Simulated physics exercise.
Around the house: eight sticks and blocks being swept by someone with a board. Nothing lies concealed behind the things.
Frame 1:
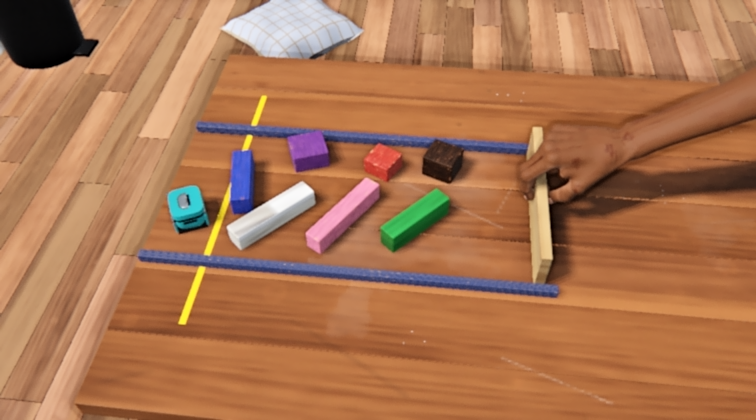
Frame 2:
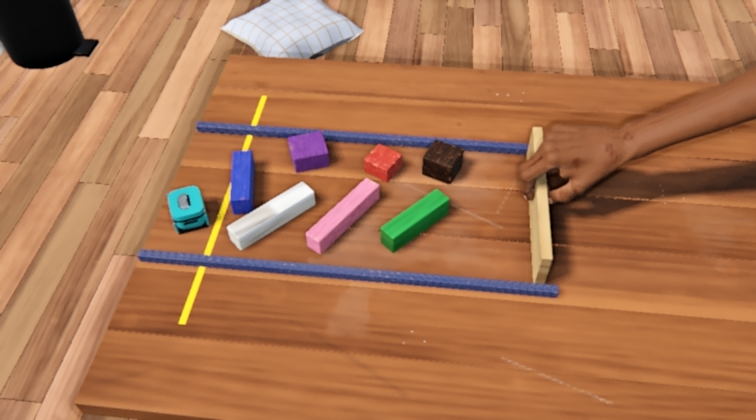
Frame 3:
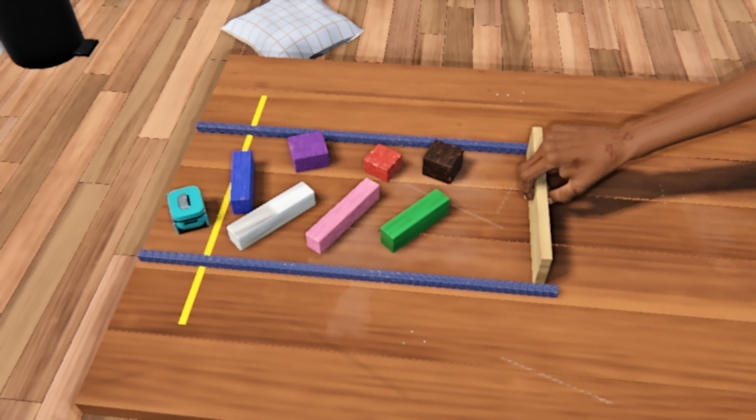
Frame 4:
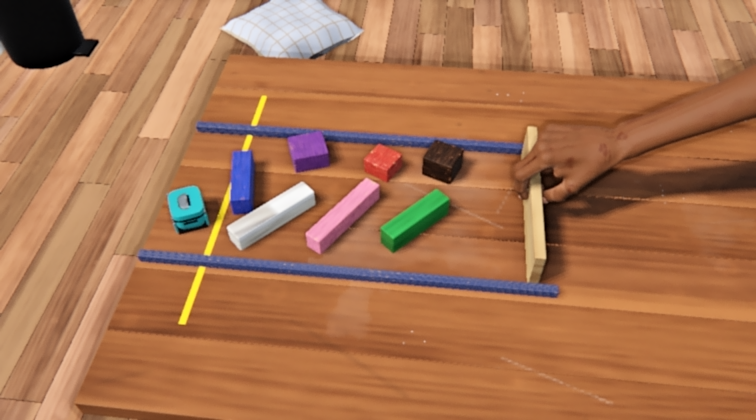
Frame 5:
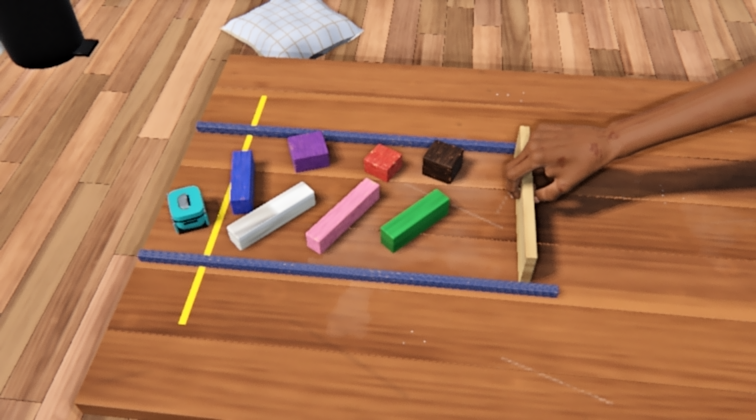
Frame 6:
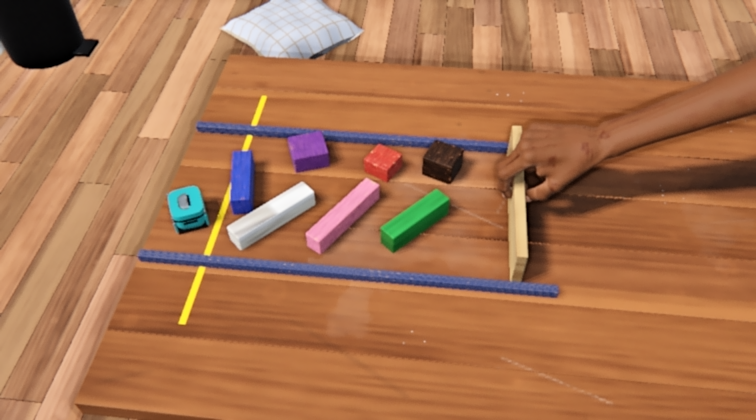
We see colored sticks and blocks and a turquoise case lying still between two blue rails near a yellow tape line, while a hand on the right holds a wooden board upright, then slides it slightly left.
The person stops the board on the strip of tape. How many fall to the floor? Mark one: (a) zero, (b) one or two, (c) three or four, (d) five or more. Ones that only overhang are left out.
(c) three or four.
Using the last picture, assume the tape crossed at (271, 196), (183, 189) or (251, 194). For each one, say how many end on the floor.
The counts come to 0, then 7, then 0.
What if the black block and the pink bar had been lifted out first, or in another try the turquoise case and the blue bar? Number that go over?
The number fallen is 0, and in the other try 1.
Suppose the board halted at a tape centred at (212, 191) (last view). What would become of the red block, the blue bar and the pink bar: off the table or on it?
In this case the red block drops; next, the blue bar drops; last, the pink bar does not drop.
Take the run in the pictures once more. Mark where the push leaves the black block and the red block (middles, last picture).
About (225, 151), and the other about (195, 155).
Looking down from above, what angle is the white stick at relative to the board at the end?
Out of line by around 0°.
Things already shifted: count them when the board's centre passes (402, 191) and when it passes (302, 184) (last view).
At that stage 3; at the next, 7.
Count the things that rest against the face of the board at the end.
The count comes out at 2.
Soon after, none off yet; turquoise case at rest near (188, 210); blue bar at rest near (243, 182); white stick at rest near (273, 215).
By the end, the number that fall off is three or four; fallen, purple block, blue bar and turquoise case.
